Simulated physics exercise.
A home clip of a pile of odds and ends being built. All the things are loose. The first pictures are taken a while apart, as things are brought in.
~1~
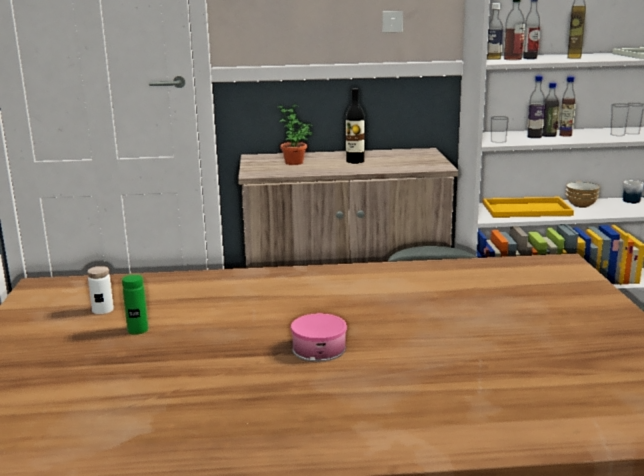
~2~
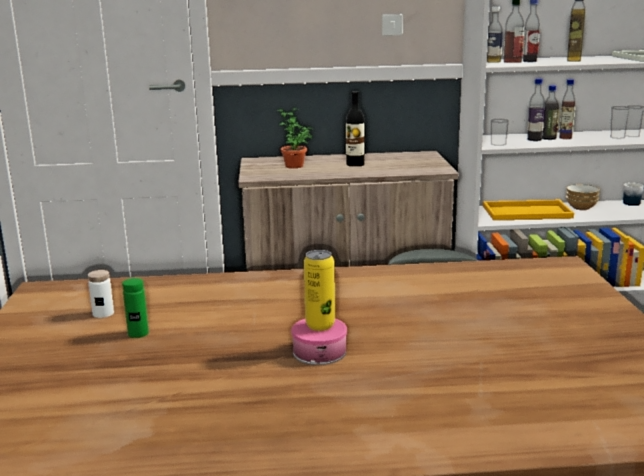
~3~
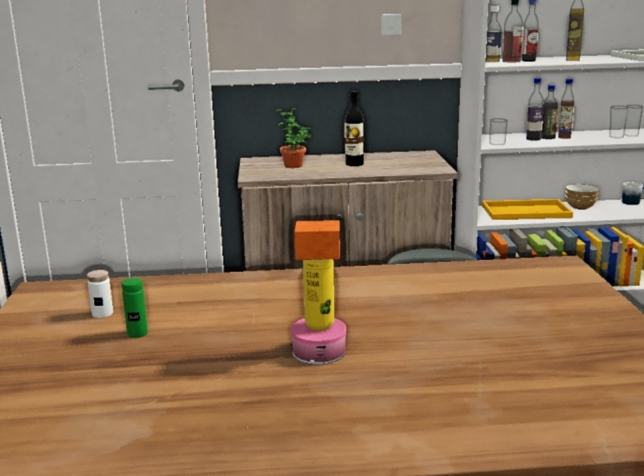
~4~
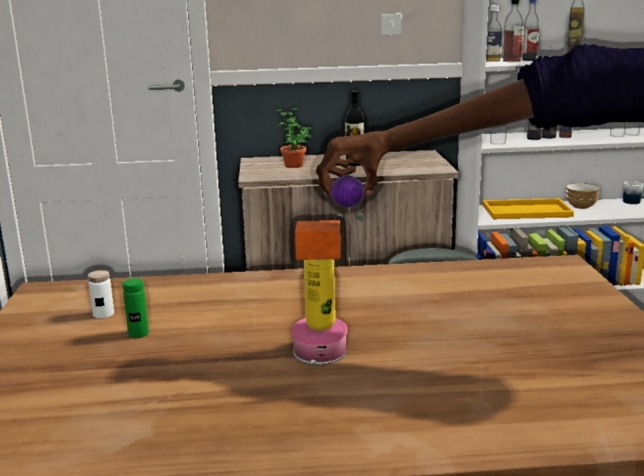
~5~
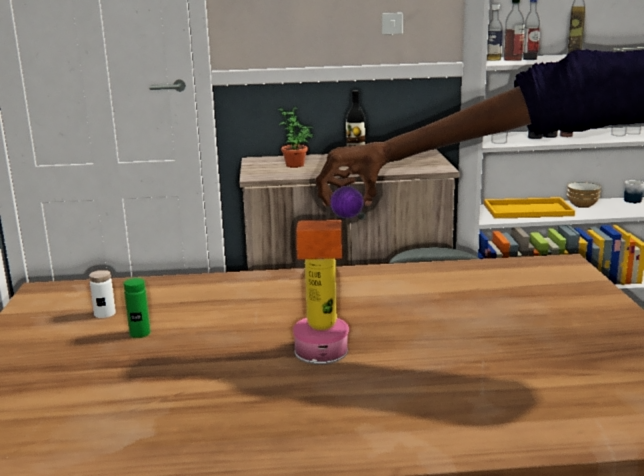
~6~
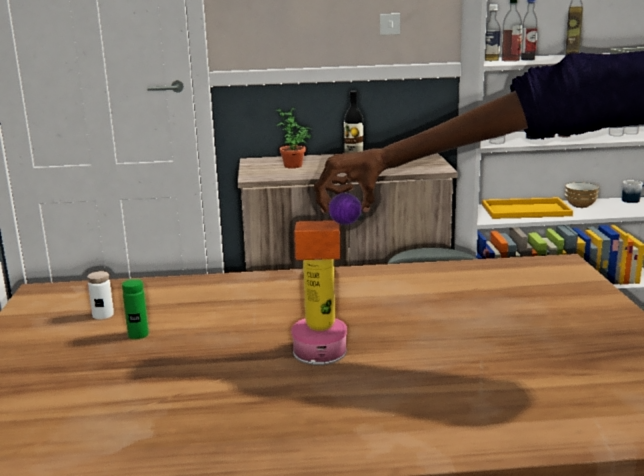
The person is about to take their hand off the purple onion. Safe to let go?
Here the pile loses its balance.
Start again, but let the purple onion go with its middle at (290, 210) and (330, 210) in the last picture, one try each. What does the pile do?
First try: It loses its balance; second try: It stays up.
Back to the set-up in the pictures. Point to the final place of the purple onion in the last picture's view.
Near (398, 334).
Then, 0.30 s on from there, purple onion now fallen.
Then, 0.50 s on from there, things are still on the move.
Then, 1.20 s on from there, nothing new.
In the end, fallen, purple onion; the other 5 unmoved. At the end, from the last picture's camera, purple onion near (398, 334). The pile comes apart.
